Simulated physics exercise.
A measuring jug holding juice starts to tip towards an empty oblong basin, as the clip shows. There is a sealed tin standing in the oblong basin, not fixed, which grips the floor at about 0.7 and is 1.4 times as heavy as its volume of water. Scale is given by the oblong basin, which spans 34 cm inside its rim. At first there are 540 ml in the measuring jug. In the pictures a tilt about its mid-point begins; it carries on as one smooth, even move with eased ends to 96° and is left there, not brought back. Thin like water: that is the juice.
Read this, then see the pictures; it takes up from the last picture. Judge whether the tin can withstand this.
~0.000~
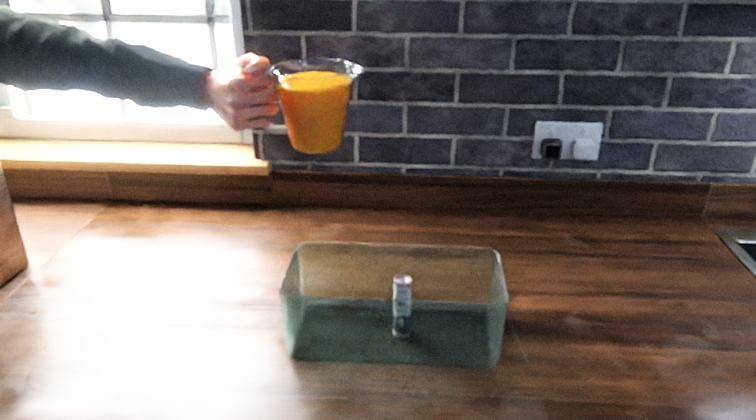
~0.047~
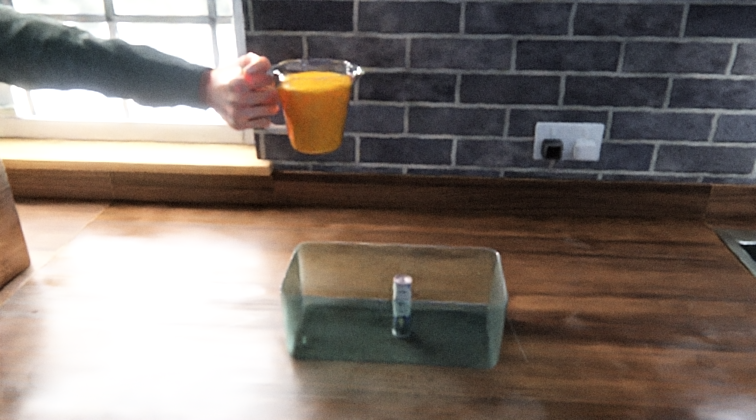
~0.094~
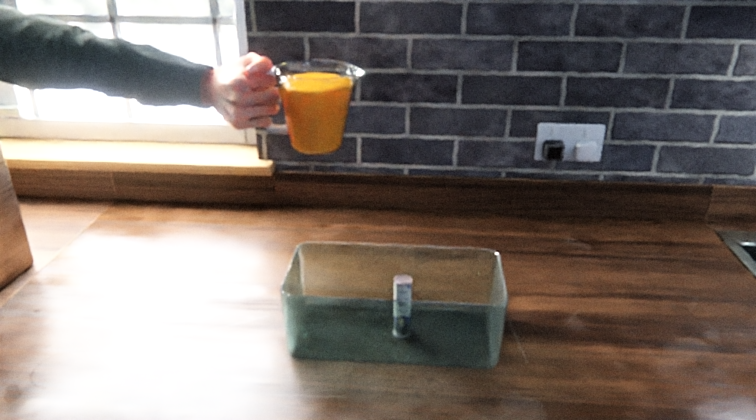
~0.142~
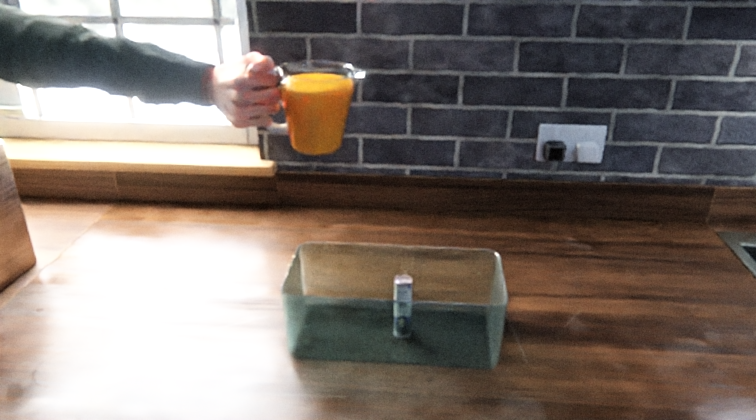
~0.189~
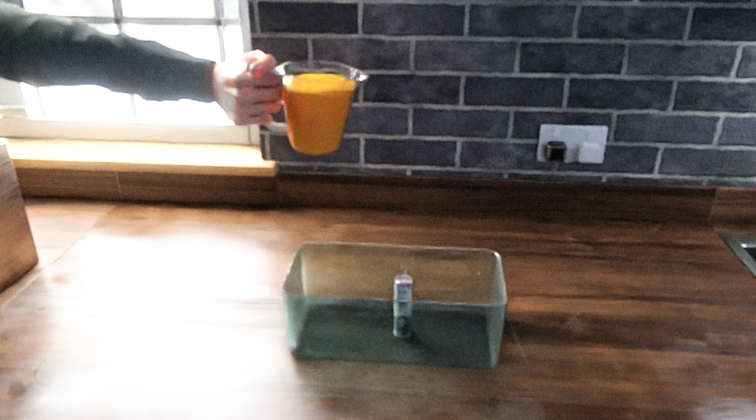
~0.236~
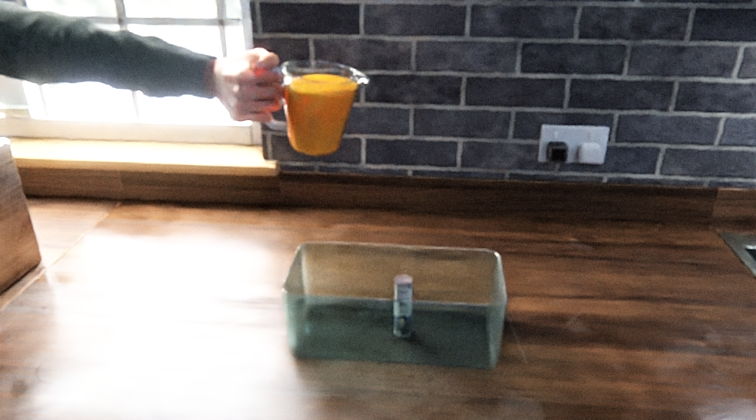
It withstands it and stays upright.
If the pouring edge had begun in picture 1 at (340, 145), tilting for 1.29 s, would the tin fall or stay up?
It tumbles.
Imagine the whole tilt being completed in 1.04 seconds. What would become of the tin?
In that case the tin does not tip.
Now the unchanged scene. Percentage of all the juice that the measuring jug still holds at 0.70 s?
Still held: Roughly 80 % of the total.
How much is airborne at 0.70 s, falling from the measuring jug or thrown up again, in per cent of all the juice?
Around 18 in a hundred.
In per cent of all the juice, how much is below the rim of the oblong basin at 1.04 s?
Looks like about 40 % of the whole amount.
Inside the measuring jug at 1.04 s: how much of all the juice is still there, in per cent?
Near 30 percent, more or less.
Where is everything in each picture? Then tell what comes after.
In the first frame, it leans 0°; its right rim is at (364, 70); the juice meets the walls at (279, 79) and (352, 80); the oblong basin's rim runs from (289, 268) to (503, 276); the tin's top is at (403, 282).
In the second frame, it leans 0°; its right rim is at (364, 71); the juice meets the walls at (280, 79) and (353, 81).
In the third frame, it leans 1°; its right rim is at (365, 73); the juice meets the walls at (282, 80) and (353, 82).
In the fourth frame, it leans 3°; its right rim is at (367, 75); the juice meets the walls at (284, 80) and (354, 83).
In the fifth frame, it leans 5°; its right rim is at (368, 78); the juice meets the walls at (285, 81) and (356, 84).
In the sixth frame, it leans 8°; its right rim is at (370, 81); the juice meets the walls at (287, 82) and (359, 84).
After 0.70 s the tilt is 55° and 81 per cent is still to pour; the tin stands where it began.
After 1.04 s the tilt is 88° and 29 per cent is still to pour; the tin stands where it began.
After 1.40 s the tilt is 96° and 2 per cent is still to pour; the tin stands where it began.
After 1.79 s the tilt is 96° and 0 per cent is still to pour; the tin stands where it began.
In the end the tin stands where it began.
